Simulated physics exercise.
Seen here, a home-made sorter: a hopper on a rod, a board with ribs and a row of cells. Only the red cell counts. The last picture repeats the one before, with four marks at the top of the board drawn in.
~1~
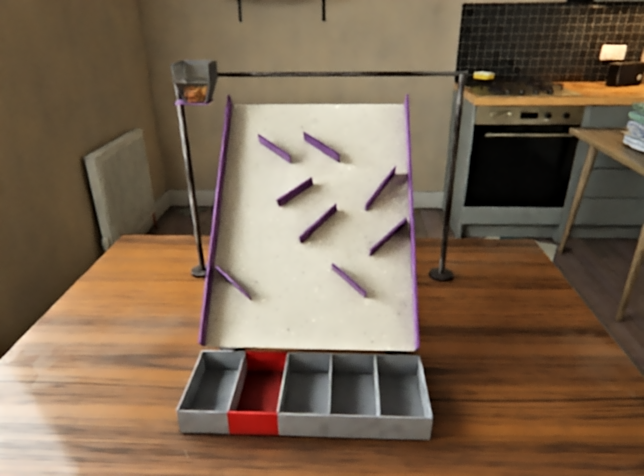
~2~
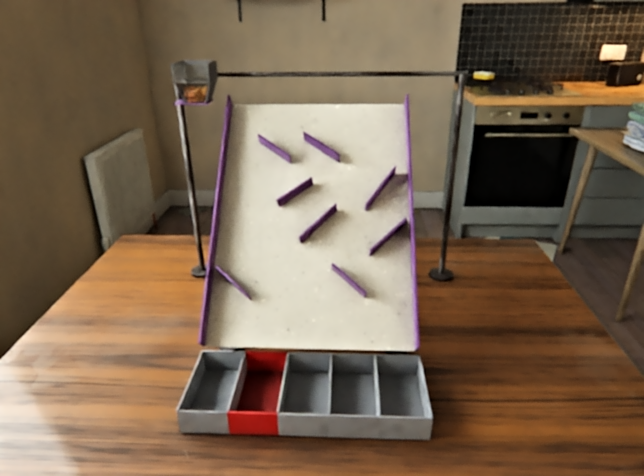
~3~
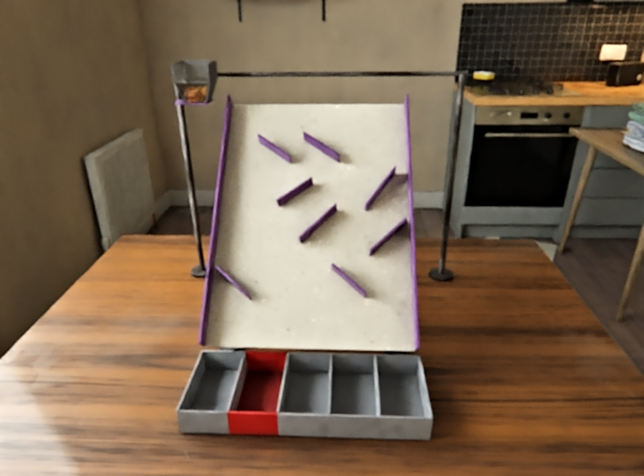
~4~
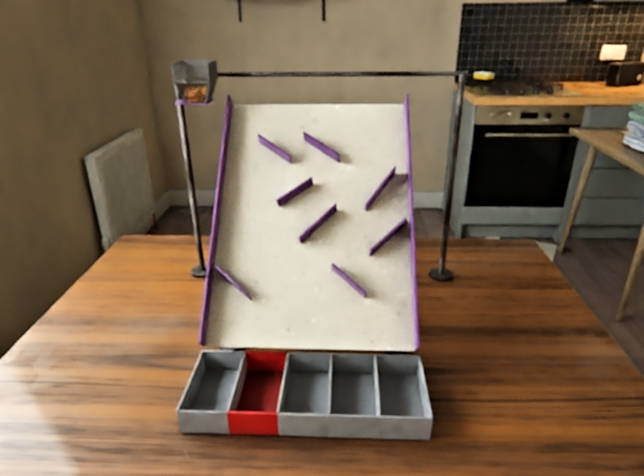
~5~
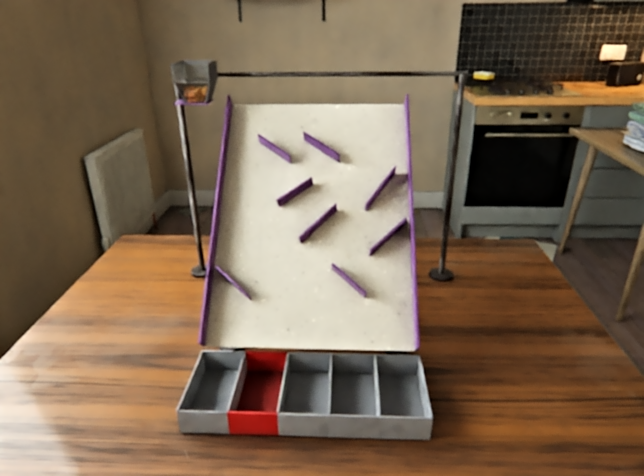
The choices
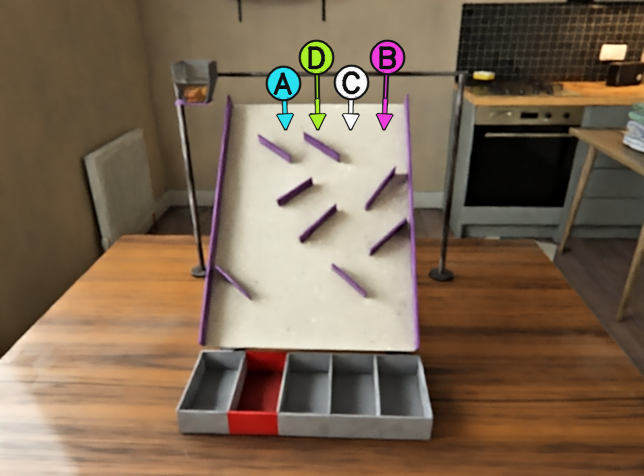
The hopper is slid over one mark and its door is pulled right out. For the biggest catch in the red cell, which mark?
A works best here.
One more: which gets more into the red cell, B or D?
Here it is mark B.
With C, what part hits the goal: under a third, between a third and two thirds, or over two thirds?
Mark C gives under a third.
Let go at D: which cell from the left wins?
The fifth.
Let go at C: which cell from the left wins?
The fifth.
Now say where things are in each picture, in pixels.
In the first frame, hopper (197, 92), roasted chickpeas, door shut.
In the second frame, ribs (258, 134) to (290, 156), (303, 132) to (339, 155), (277, 200) to (312, 177).
In the third frame, ribs (366, 204) to (396, 166), (299, 237) to (336, 203), (370, 250) to (407, 217).
In the fourth frame, ribs (216, 266) to (248, 296), (332, 263) to (366, 293).
In the fifth frame, red cell (253, 422), number 2 of 5 from the left.
On the marked copy, mark A meets the board at (285, 123); mark B meets the board at (384, 123); mark C meets the board at (350, 123); mark D meets the board at (317, 123).
With A, roughly half in the red cell, about a tenth in other cells, roughly a third held on the board.
With B, roughly a quarter in the red cell, roughly two thirds in other cells, about a tenth held on the board.
With C, about a tenth in the red cell, the larger part in other cells, just a few held on the board.
With D, about a tenth in the red cell, roughly two thirds in other cells, roughly a quarter held on the board.
